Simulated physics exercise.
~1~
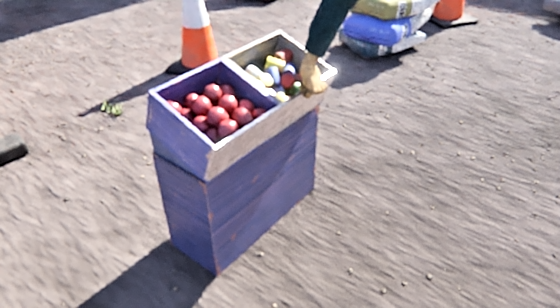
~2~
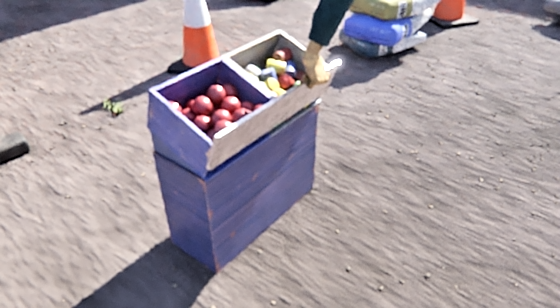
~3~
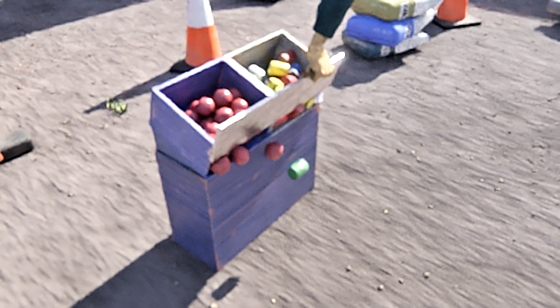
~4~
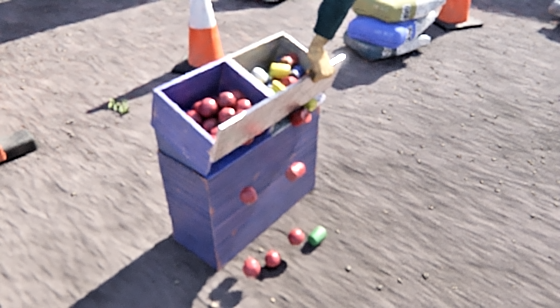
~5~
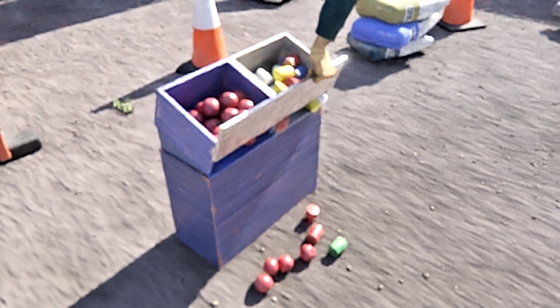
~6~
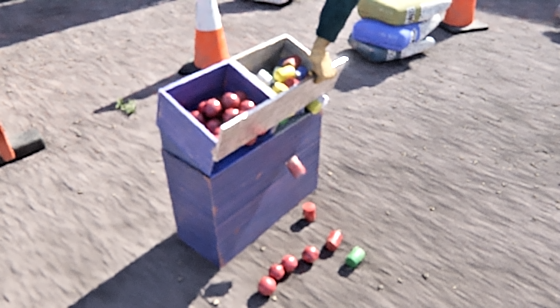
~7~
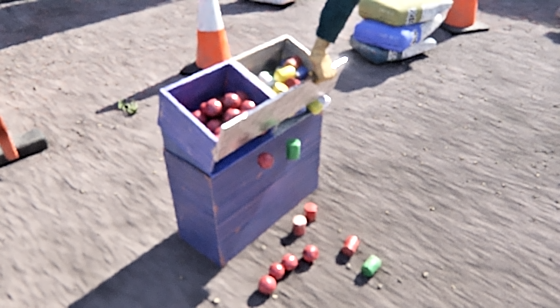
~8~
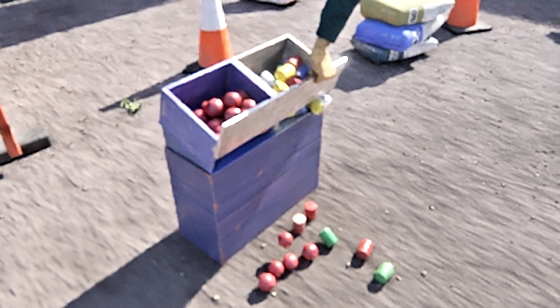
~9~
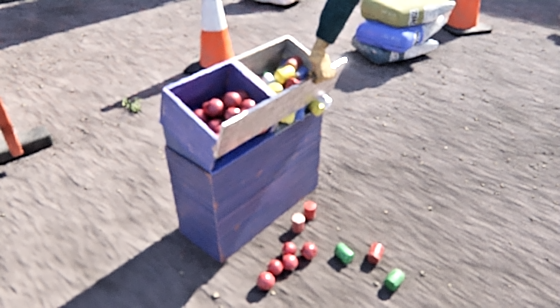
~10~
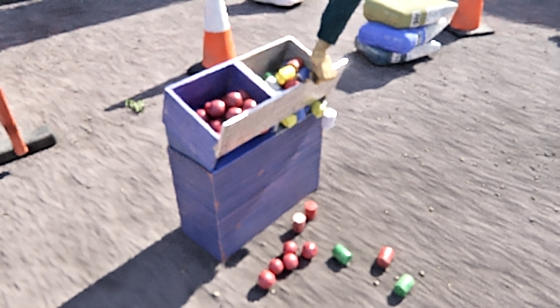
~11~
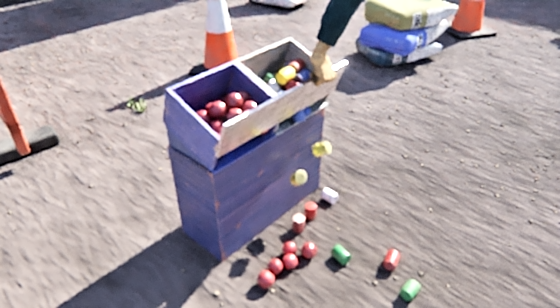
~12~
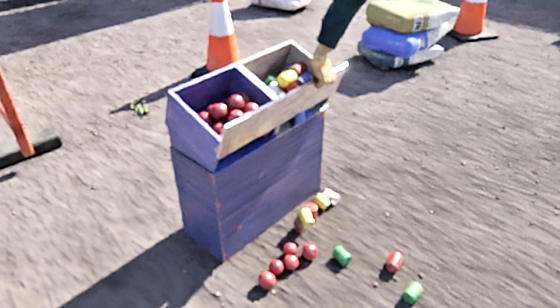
Red apples and small spice jars spilling from two sloping bins as a gloved hand raises the gate, then scattering on the ground.
